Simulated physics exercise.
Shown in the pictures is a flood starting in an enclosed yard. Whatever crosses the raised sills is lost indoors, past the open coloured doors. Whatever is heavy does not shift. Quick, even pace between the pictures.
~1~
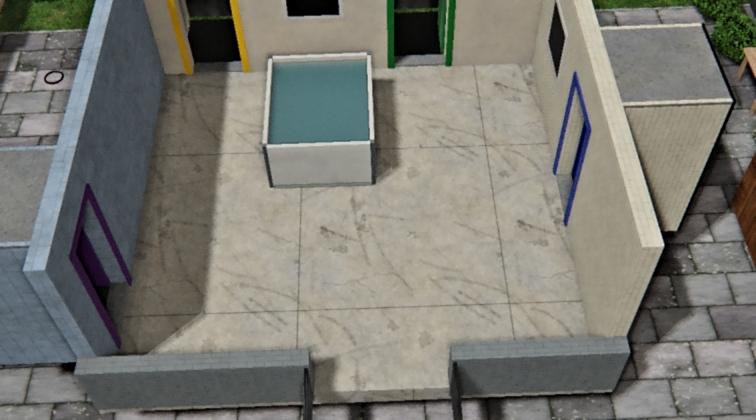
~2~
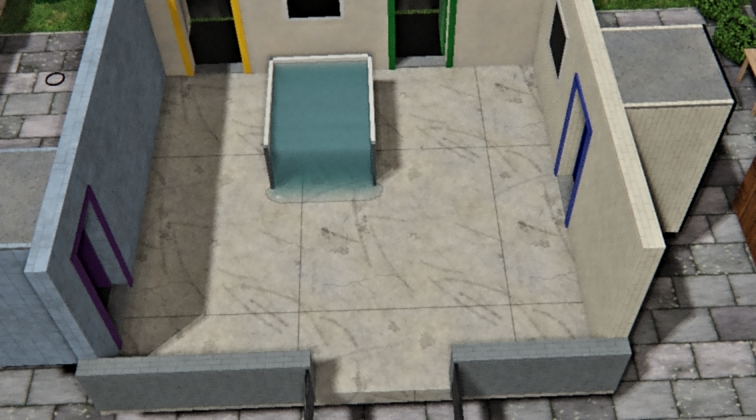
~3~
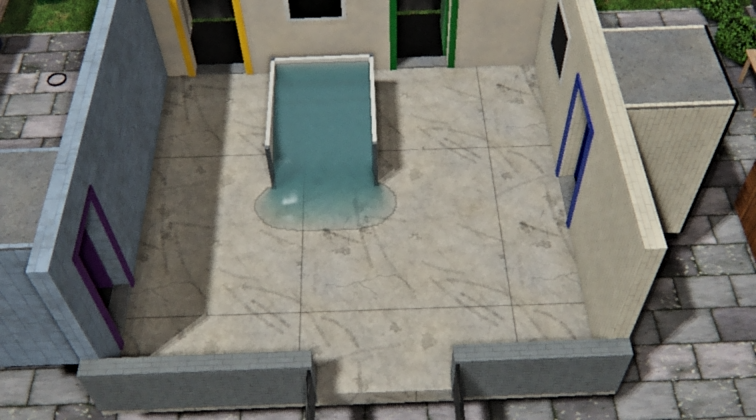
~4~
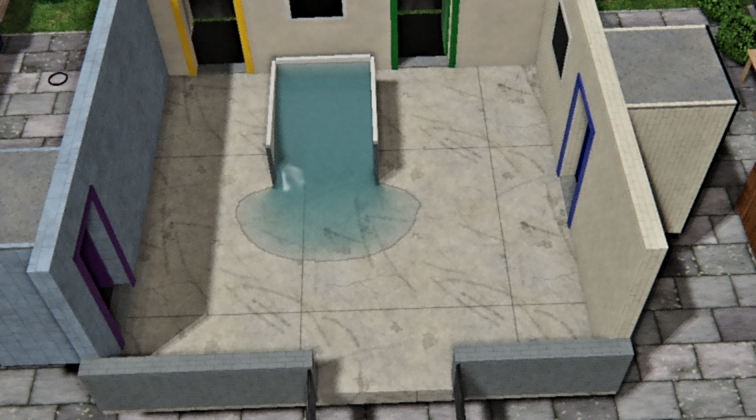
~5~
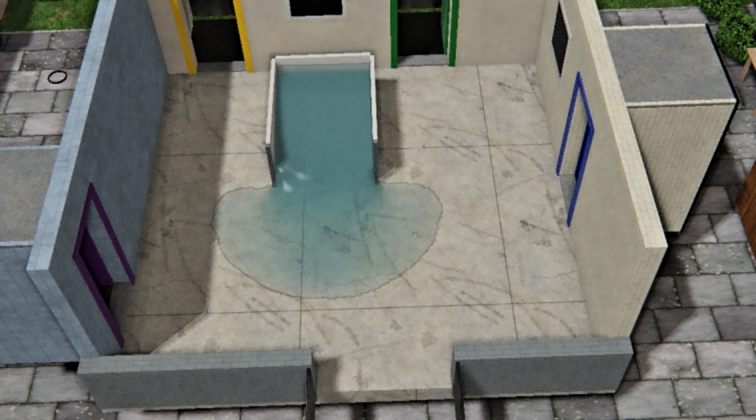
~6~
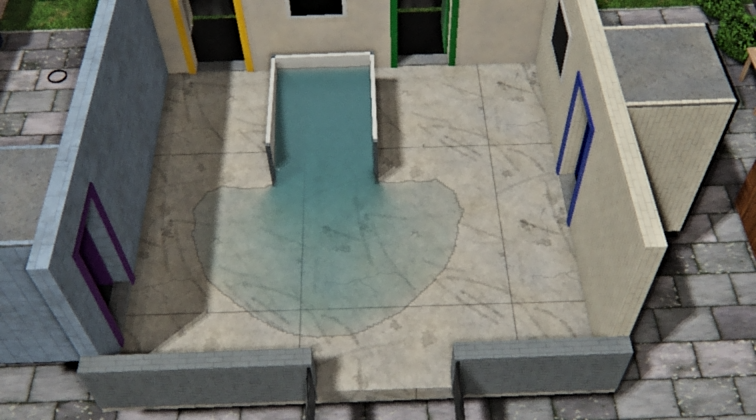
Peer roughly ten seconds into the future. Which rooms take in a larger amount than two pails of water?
Purple door: Too much water, blue door: Little enough water, yellow door: Too much water, green door: Little enough water.
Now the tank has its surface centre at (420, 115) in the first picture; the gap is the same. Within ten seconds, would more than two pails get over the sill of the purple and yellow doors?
Result - purple: Short of the limit; yellow: Short of the limit.
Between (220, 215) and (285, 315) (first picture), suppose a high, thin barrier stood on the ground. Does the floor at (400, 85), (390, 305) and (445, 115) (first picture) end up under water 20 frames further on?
Taking the three spots in turn, they are unwetted, inundated and unwetted.
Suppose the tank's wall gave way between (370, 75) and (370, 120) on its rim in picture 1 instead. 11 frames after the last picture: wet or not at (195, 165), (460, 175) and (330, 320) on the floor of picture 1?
Point by point: Untouched, swamped and untouched.
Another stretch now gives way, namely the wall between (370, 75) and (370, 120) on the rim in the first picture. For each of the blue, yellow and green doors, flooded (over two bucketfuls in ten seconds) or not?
Here's how it goes: The blue door gets beyond the mark, while the yellow door never reaches it and the green door gets beyond the mark.
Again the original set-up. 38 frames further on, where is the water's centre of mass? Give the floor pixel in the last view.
I'd point to (339, 239).
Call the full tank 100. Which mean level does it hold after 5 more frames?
That comes to some 44 per cent.
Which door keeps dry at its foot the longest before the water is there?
It's the green one.
A moment on, water covers 45 % of the floor; the purple door wet at the sill, nothing in, the blue door not reached, the yellow door not reached, the green door not reached.
Next, water covers 50 % of the floor; the purple door wet at the sill, nothing in, the blue door not reached, the yellow door not reached, the green door not reached.
Then, water covers 50 % of the floor; the purple door over two buckets in, the blue door not reached, the yellow door not reached, the green door not reached.
Later, water covers 90 % of the floor; the purple door over two buckets in, the blue door wet at the sill, nothing in, the yellow door under two buckets in, the green door not reached.
In the end, water covers 95 % of the floor; the purple door over two buckets in, the blue door wet at the sill, nothing in, the yellow door over two buckets in, the green door wet at the sill, nothing in.
